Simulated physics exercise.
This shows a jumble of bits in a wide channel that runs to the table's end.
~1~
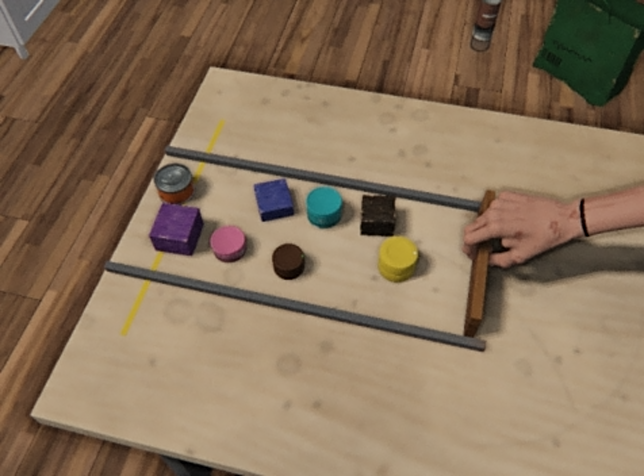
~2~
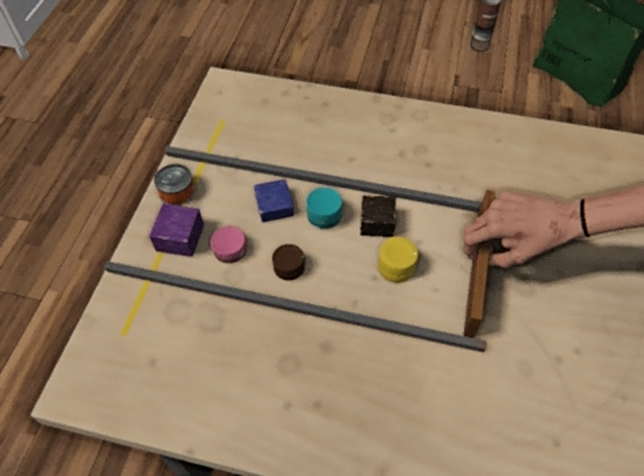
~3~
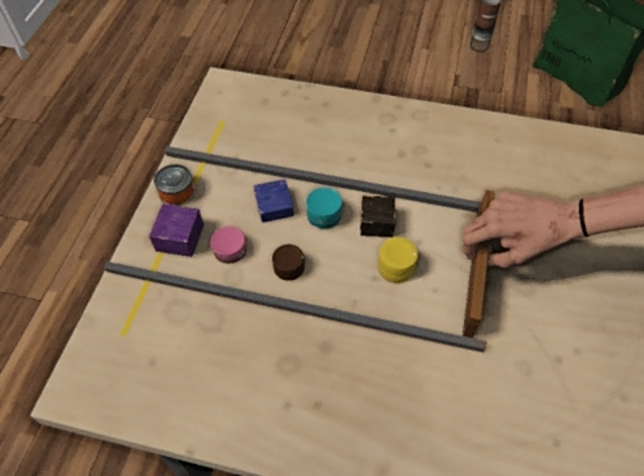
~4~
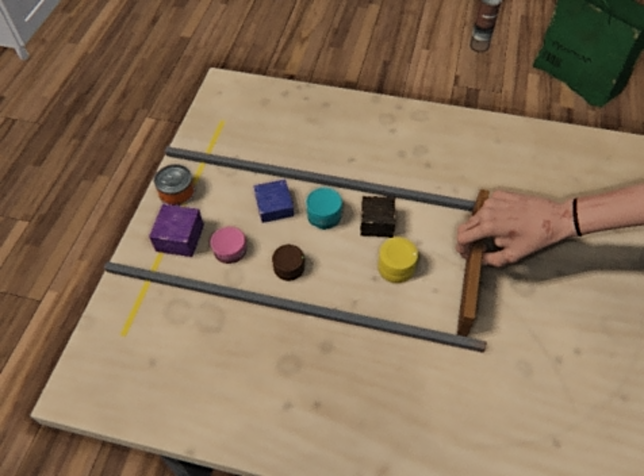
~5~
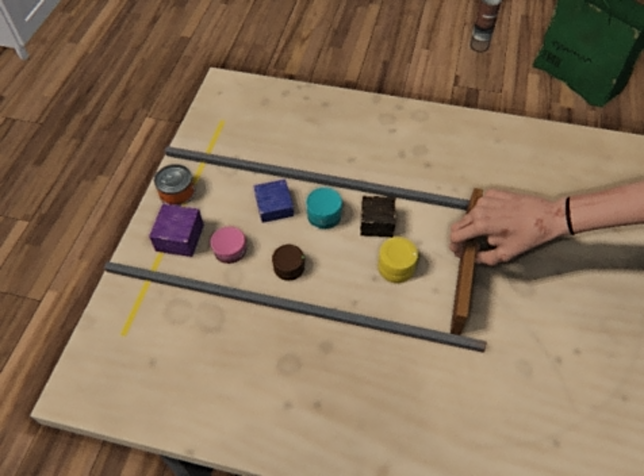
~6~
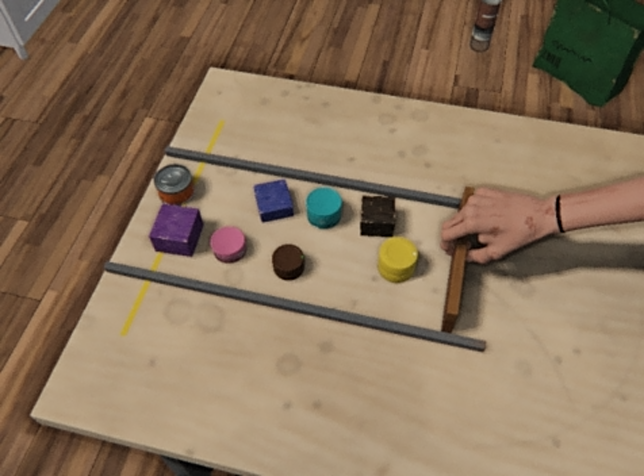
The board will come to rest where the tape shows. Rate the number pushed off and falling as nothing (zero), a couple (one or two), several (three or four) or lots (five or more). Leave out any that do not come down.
It is several.
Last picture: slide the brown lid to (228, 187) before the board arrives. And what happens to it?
Brown lid: Gone.
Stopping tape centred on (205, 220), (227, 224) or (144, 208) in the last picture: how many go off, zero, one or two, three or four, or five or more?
Counting what would fall each time, I get either one or two; one to two; at least five.
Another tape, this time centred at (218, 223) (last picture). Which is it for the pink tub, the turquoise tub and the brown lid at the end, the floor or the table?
Note: Pink tub remains; turquoise tub remains; brown lid remains.
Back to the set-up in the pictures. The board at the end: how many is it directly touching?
Count recorded: 3.
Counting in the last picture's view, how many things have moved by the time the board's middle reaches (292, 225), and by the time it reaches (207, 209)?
Up to then 5, and up to the other point 8.
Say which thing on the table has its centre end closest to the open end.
Nearest at the end: The pink tub.
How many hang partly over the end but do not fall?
The count is 1.
A little later, none off yet; orange tin at rest near (175, 185); purple block at rest near (177, 230); pink tub at rest near (229, 245).
Next, one off so far; orange tin dropping near (139, 242); purple block shifted about its own width near (139, 214); pink tub shifted well along near (164, 238).
When it is over, the number that fall off is three or four; down, turquoise tub, blue block, purple block and orange tin.
